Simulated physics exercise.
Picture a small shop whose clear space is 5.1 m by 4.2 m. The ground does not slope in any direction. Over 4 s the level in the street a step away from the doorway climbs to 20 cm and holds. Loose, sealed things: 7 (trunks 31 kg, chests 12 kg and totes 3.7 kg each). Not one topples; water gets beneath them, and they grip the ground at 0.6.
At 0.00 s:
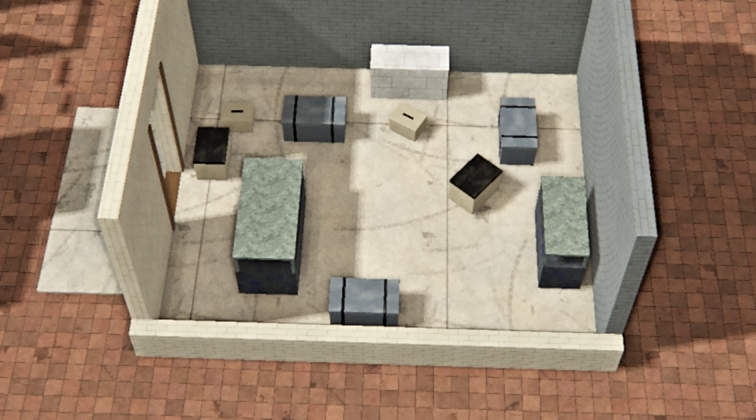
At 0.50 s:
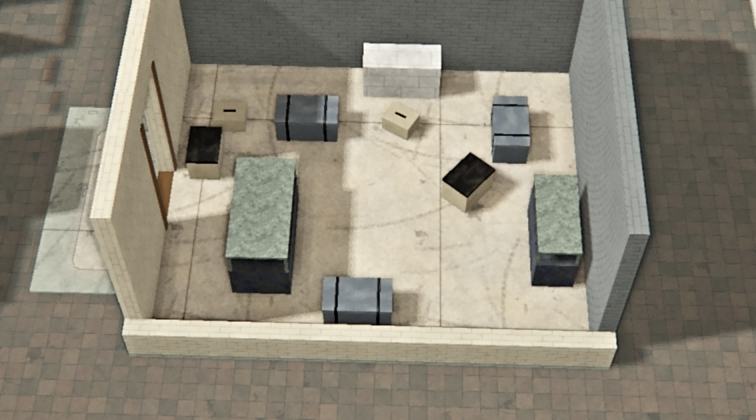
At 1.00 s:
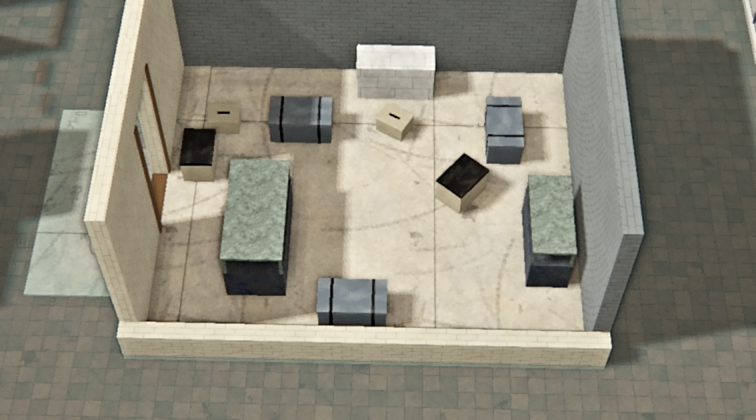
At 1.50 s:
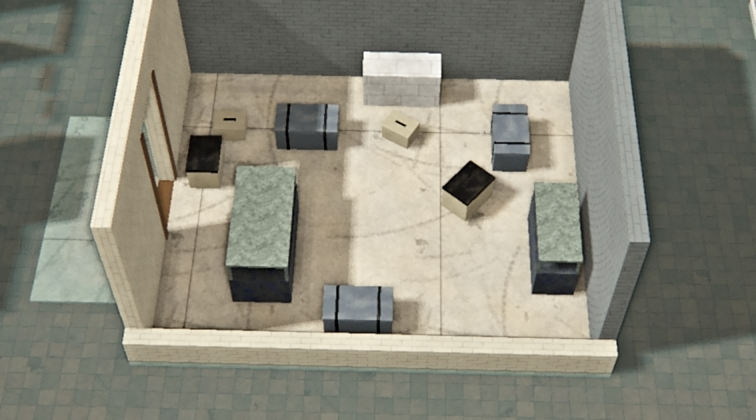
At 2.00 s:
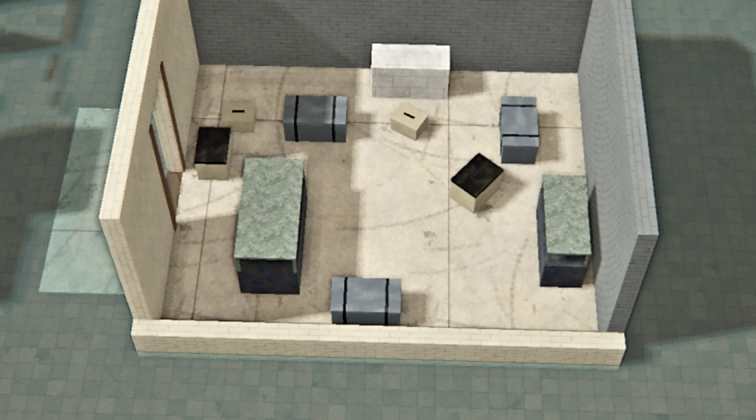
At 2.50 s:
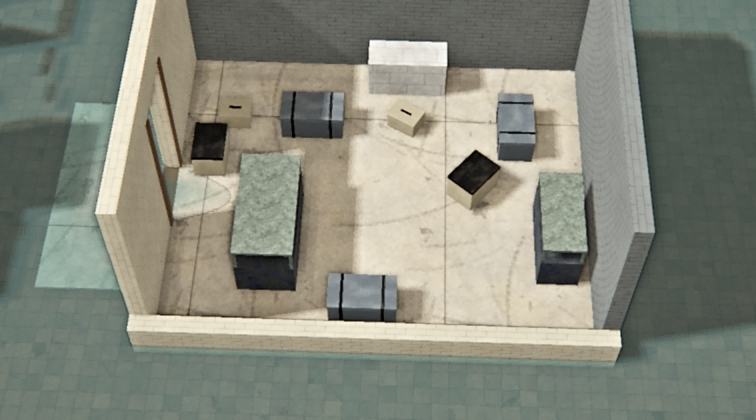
In a small open-topped shop, the chests and boxes stayed put while the paving outside turned from reddish brown to grey-green, and finally a small patch of water showed inside by the left doorway.
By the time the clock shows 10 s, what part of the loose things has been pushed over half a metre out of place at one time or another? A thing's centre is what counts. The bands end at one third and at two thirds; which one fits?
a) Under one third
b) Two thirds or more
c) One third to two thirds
Under one third.
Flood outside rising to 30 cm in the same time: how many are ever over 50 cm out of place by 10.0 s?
You'd get 5 in that case.
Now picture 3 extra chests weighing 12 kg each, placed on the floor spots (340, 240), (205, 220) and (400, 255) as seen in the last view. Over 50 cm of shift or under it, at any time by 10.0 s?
Well, it goes below, above, below.
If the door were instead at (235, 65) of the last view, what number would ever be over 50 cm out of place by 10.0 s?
In that case the number is 2.
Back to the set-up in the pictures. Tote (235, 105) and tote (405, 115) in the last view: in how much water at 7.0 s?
Depth approx. 1 cm / 2 cm.
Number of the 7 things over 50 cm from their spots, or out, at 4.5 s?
By my tally, 0.
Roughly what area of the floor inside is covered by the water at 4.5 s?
The covered patch comes to about 4.5 m2.
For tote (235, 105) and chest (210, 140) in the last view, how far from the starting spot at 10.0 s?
They've ended up 40 cm and 80 cm away, in that order.
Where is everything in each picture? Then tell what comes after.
A trunk at (519, 122), on the bottom; a chest at (211, 144) rests on the ground; water covers 0.0 m2; 0 of 7 have shifted, in the first frame.
A trunk at (511, 120) rests on the ground; a chest at (204, 144), on the bottom; 0.0 m2 under water; 0 of 7 have shifted, in the second frame.
A trunk at (505, 121) rests on the ground; a chest at (198, 146) rests on the ground; 0.0 m2 under water; 0 of 7 have shifted, in the third frame.
A trunk at (511, 128) rests on the ground; a chest at (204, 153) rests on the ground; water covers 0.0 m2; 0 of 7 have shifted, in the fourth frame.
A trunk at (520, 121) rests on the ground; a chest at (212, 144) rests on the ground; water covers 0.0 m2; 0 of 7 have shifted, in the fifth frame.
A trunk at (517, 118), on the bottom; a chest at (209, 140) rests on the ground; 0.3 m2 under water; 0 of 7 have shifted, in the sixth frame.
After 3.5 s 0 of 7 are over 50 cm from their spots; 0 afloat.
After 4.5 s 0 of 7 are over 50 cm from their spots; 0 afloat.
After 7.0 s 0 of 7 are over 50 cm from their spots; 0 afloat.
After 10.0 s 1 of 7 are over 50 cm from their spots, and 1 have been at some point; 2 afloat.
